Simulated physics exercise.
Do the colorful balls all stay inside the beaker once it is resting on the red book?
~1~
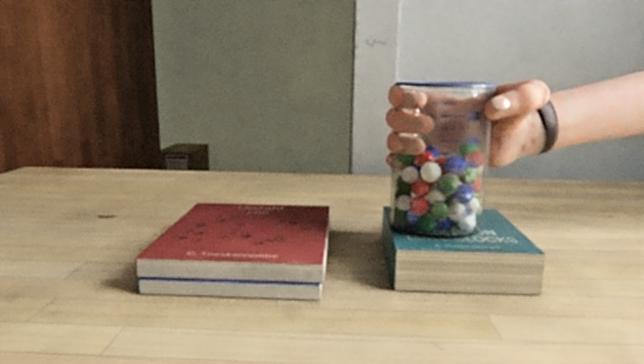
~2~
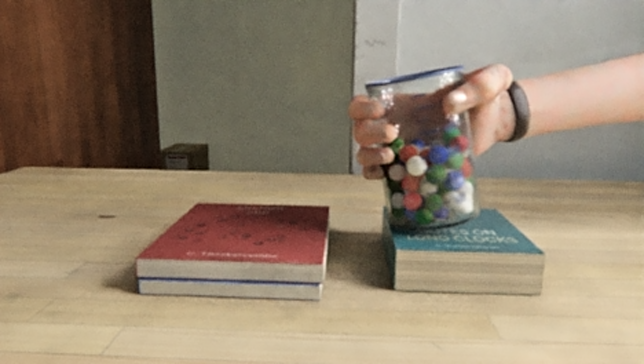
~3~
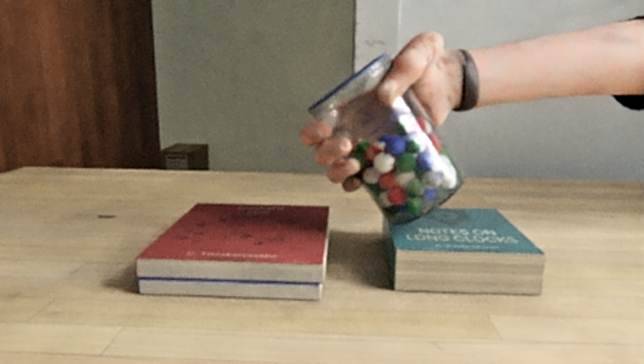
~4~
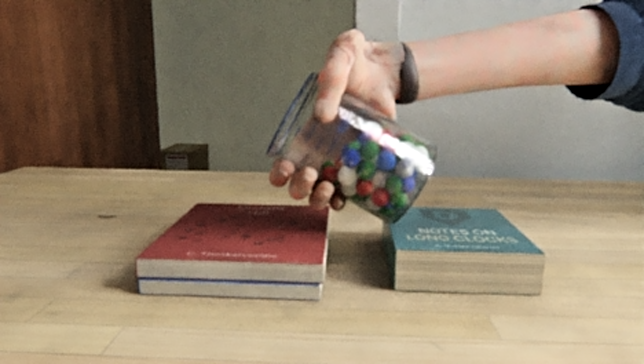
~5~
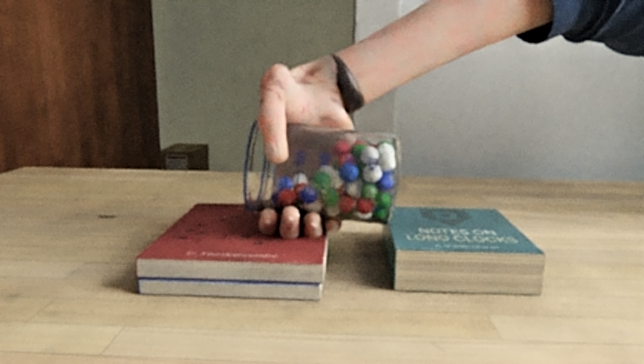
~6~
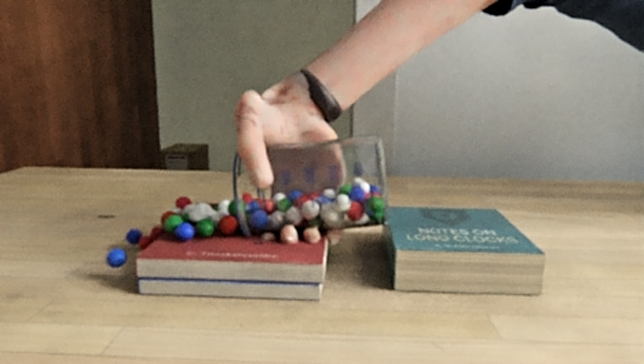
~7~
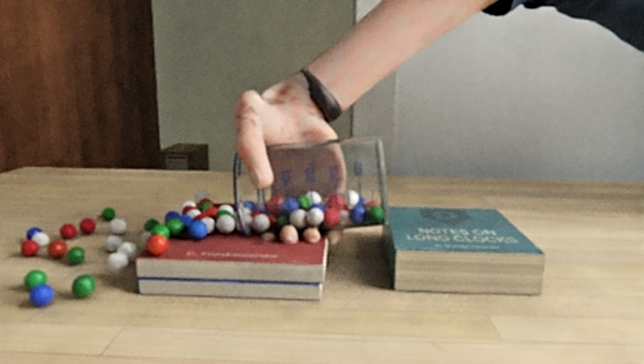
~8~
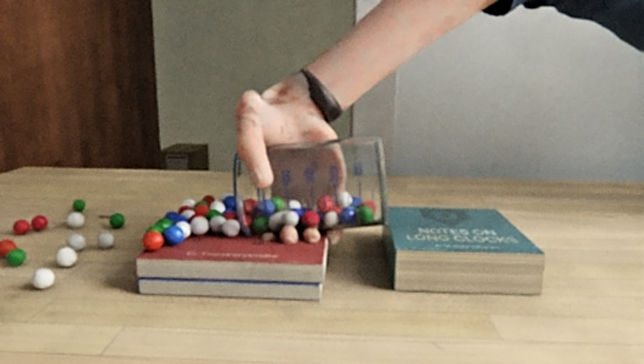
No, they do not all stay in. Many of the balls spill over the rim onto the red book and the table to the left.
